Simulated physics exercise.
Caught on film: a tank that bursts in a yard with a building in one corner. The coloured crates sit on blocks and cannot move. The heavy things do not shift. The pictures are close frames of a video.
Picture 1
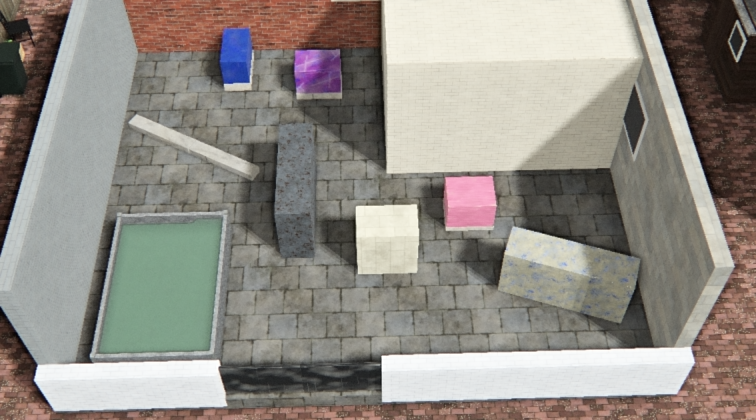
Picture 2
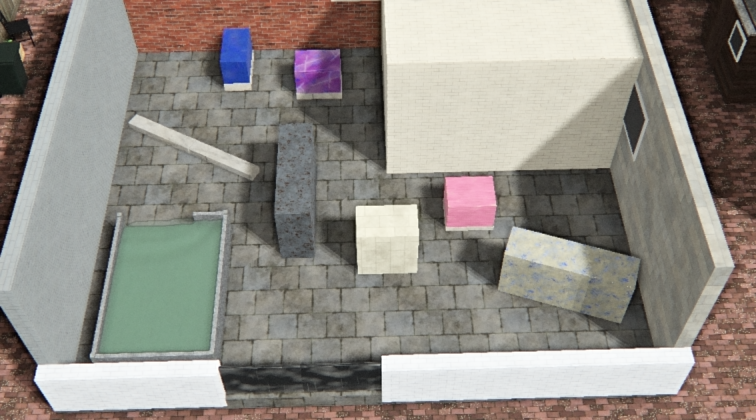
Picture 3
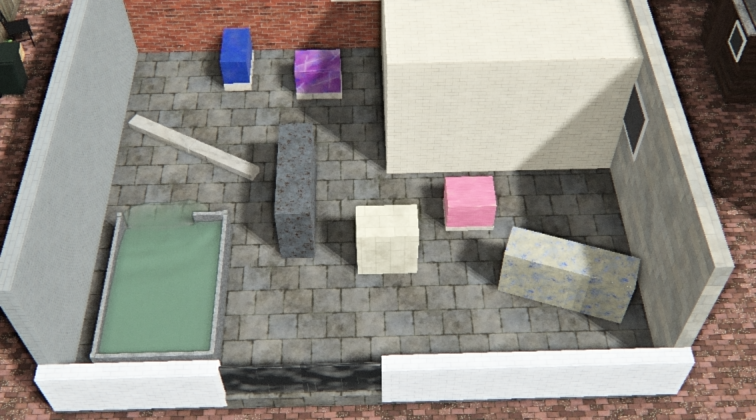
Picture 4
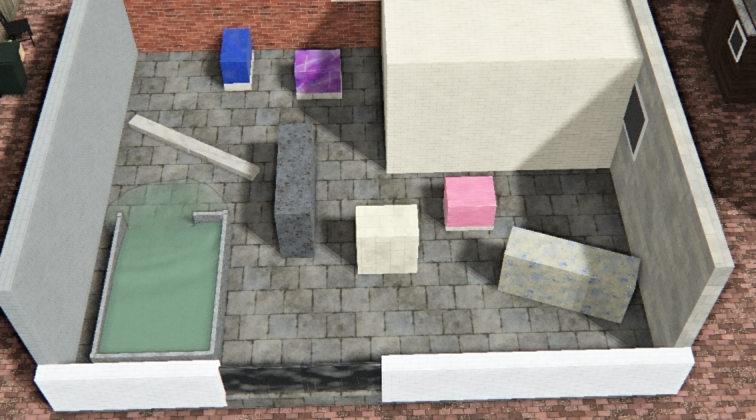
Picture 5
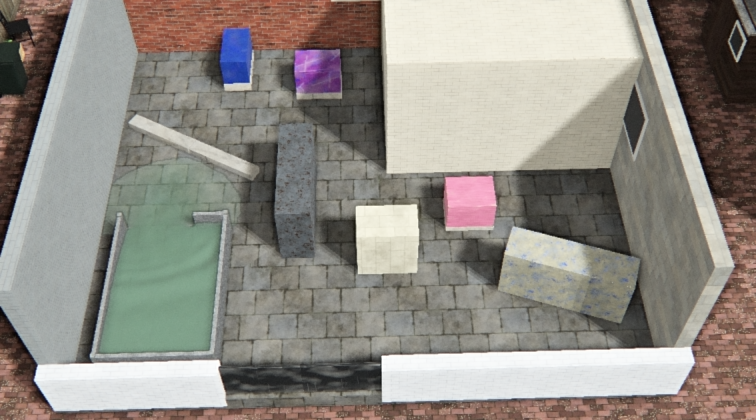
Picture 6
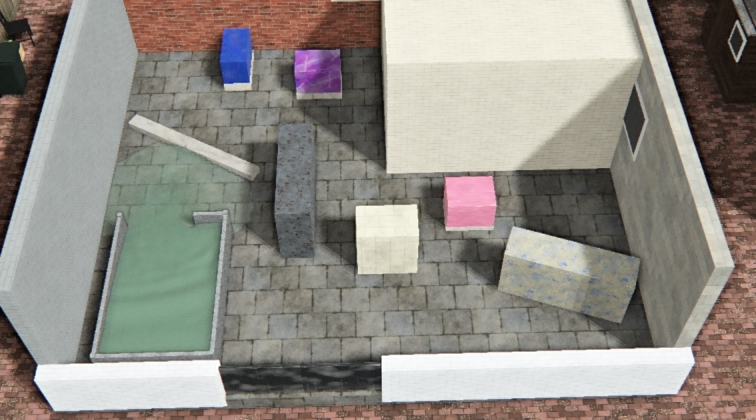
Green water pouring from a gap in the far side of a tank, spreading across paving toward a pale slanting beam.
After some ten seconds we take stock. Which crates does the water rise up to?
In the end: The pink crate stays dry; the blue crate gets wet; the purple crate stays dry.
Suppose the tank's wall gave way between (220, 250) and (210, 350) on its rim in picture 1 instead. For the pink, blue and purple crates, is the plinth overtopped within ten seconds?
Pink crate gets wet, blue crate escapes it, purple crate escapes it.
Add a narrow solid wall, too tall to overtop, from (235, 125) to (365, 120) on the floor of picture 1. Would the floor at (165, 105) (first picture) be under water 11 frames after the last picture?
There: Covered.
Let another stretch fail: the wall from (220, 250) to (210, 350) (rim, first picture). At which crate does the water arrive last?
Last comes the blue one.
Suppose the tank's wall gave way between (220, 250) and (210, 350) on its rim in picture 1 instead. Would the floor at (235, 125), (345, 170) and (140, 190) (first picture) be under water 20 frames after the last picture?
In turn: Not flooded, flooded, clear.
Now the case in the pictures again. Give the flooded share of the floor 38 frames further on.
About 50 per cent.
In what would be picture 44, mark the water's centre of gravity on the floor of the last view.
Around (192, 194).
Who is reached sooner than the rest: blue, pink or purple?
The blue crate.
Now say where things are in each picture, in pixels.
The first frame shows still water in the water tank at (164, 283).
In the second frame, the front is at a hidden place, out from the gap on the water tank's far side.
In the third frame, the front is at a hidden place, out from the gap on the water tank's far side.
In the fourth frame, the front is at (188, 183), out from the gap on the water tank's far side.
In the fifth frame, water pours out on the water tank's far side and has run to (191, 162).
In the sixth frame, the front is at (160, 145), out from the gap on the water tank's far side.
A moment on, water covers 15 % of the floor; the pink crate not reached, the blue crate not reached, the purple crate not reached.
Next, water covers 25 % of the floor; the pink crate not reached, the blue crate water round its plinth, the purple crate not reached.
Then, water covers 35 % of the floor; the pink crate not reached, the blue crate water round its plinth, the purple crate water round its plinth.
Later, water covers 50 % of the floor; the pink crate not reached, the blue crate water round its plinth, the purple crate water round its plinth.
In the end, water covers 70 % of the floor; the pink crate stayed above the water, the blue crate was topped, the purple crate stayed above the water.
